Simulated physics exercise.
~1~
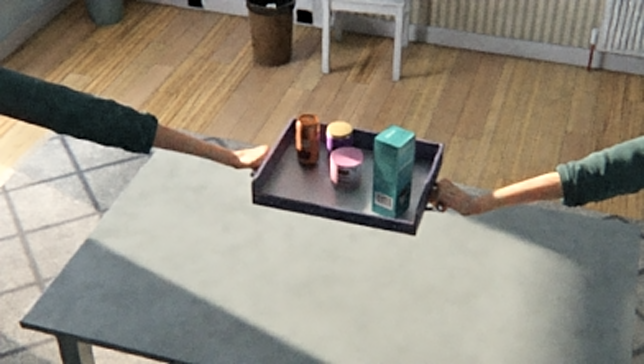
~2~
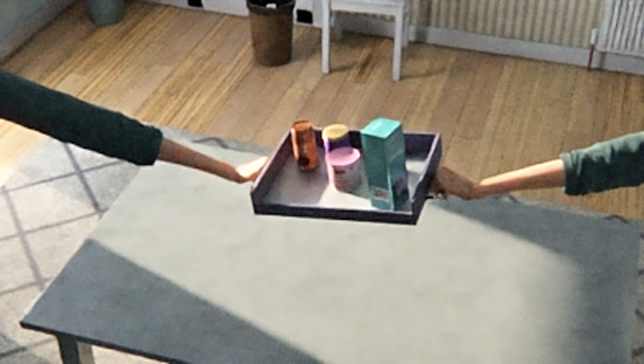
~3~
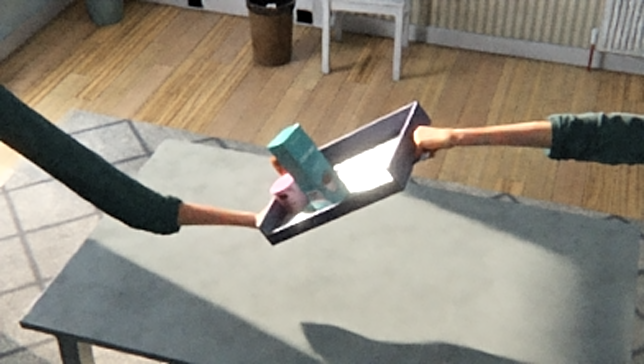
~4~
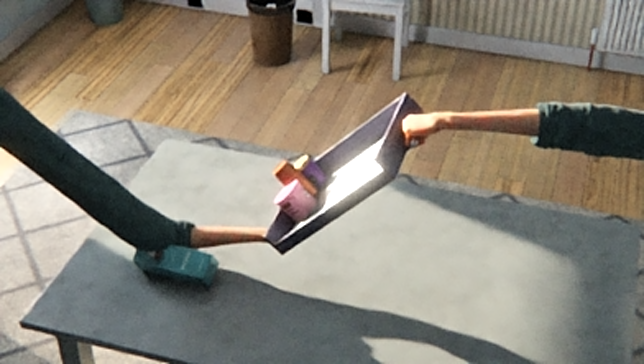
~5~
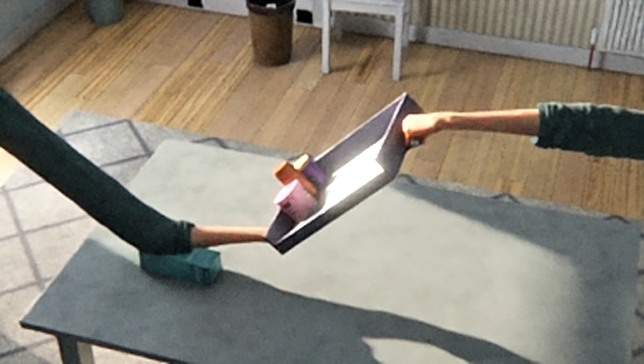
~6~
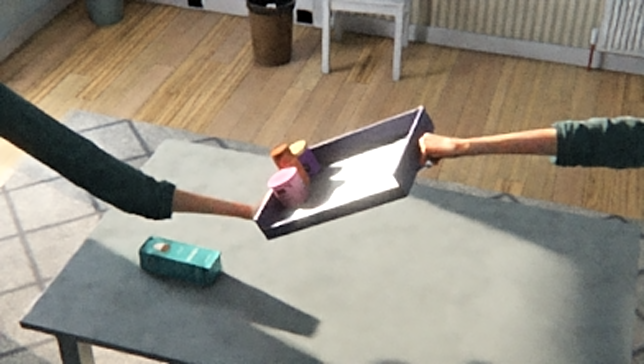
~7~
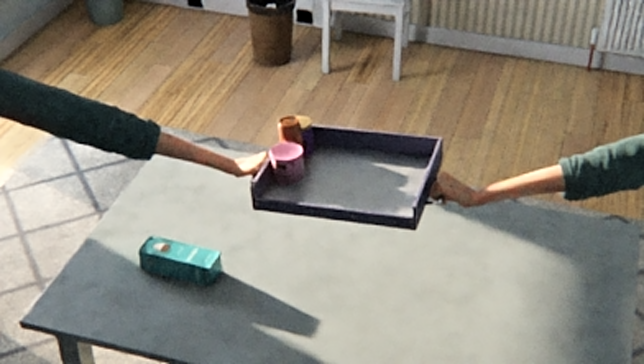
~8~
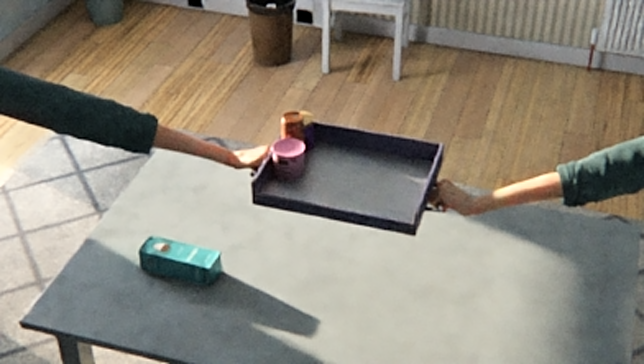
The video shows two hands holding a dark tray of four small containers above a table and tipping it steeply down to the left, so the items slide and a turquoise carton falls onto the table. The tray returns to level with the other three grouped at its left end.
